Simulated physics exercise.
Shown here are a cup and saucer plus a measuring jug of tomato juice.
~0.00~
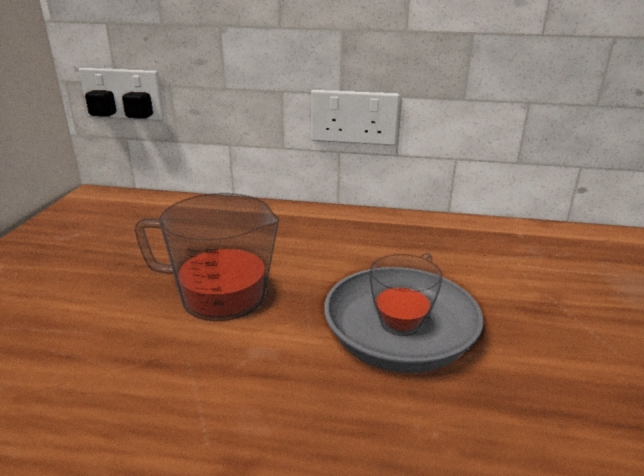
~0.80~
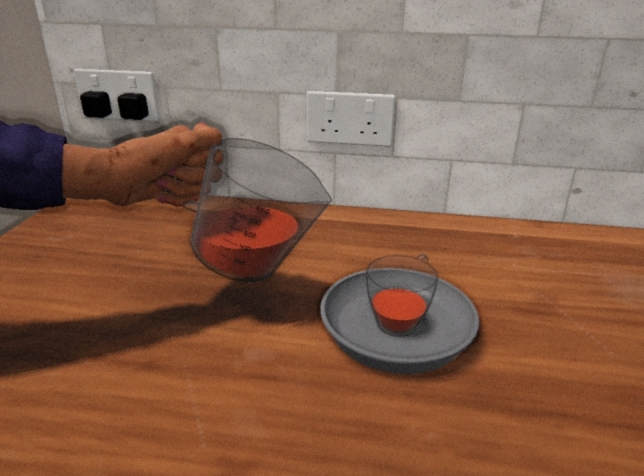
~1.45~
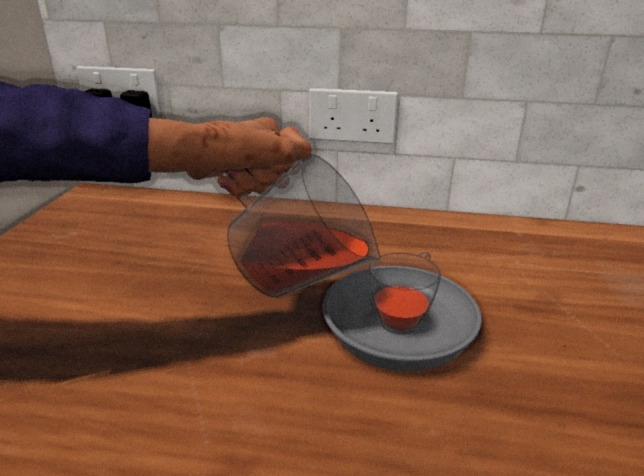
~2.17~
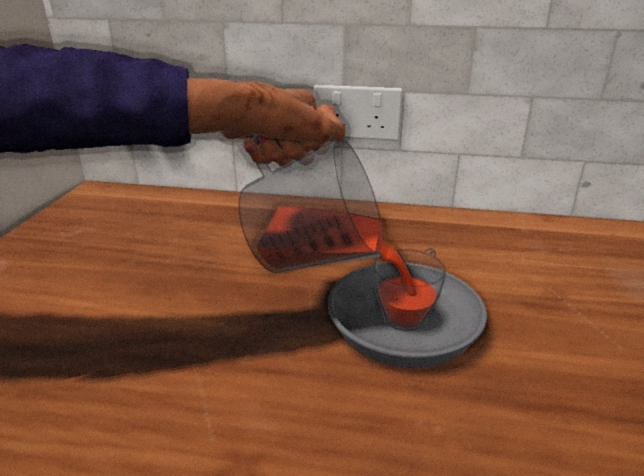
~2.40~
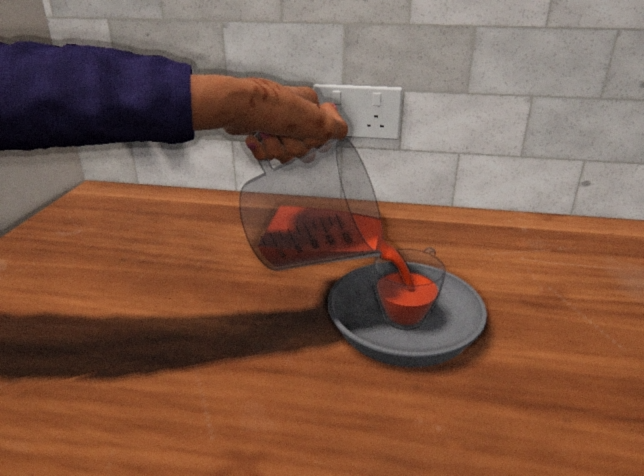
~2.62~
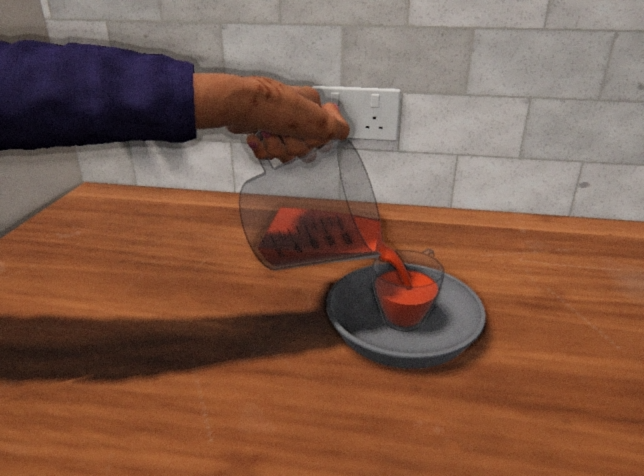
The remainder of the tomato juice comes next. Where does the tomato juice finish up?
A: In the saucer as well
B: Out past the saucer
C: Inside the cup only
Answer: A.
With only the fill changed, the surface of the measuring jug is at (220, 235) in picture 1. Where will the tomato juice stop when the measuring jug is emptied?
Result: Overflow onto the top.
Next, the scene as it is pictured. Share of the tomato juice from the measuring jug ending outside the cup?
I'd put it at about 35 %.
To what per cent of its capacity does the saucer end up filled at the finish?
Roughly 20 percent.
After 4.0 s, the cup is nearly full; the saucer is dry.
After 5.1 s, the cup is full to the brim; the saucer is wet, with room to spare.
After 6.7 s, the cup is full to the brim; the saucer is wet, with room to spare.
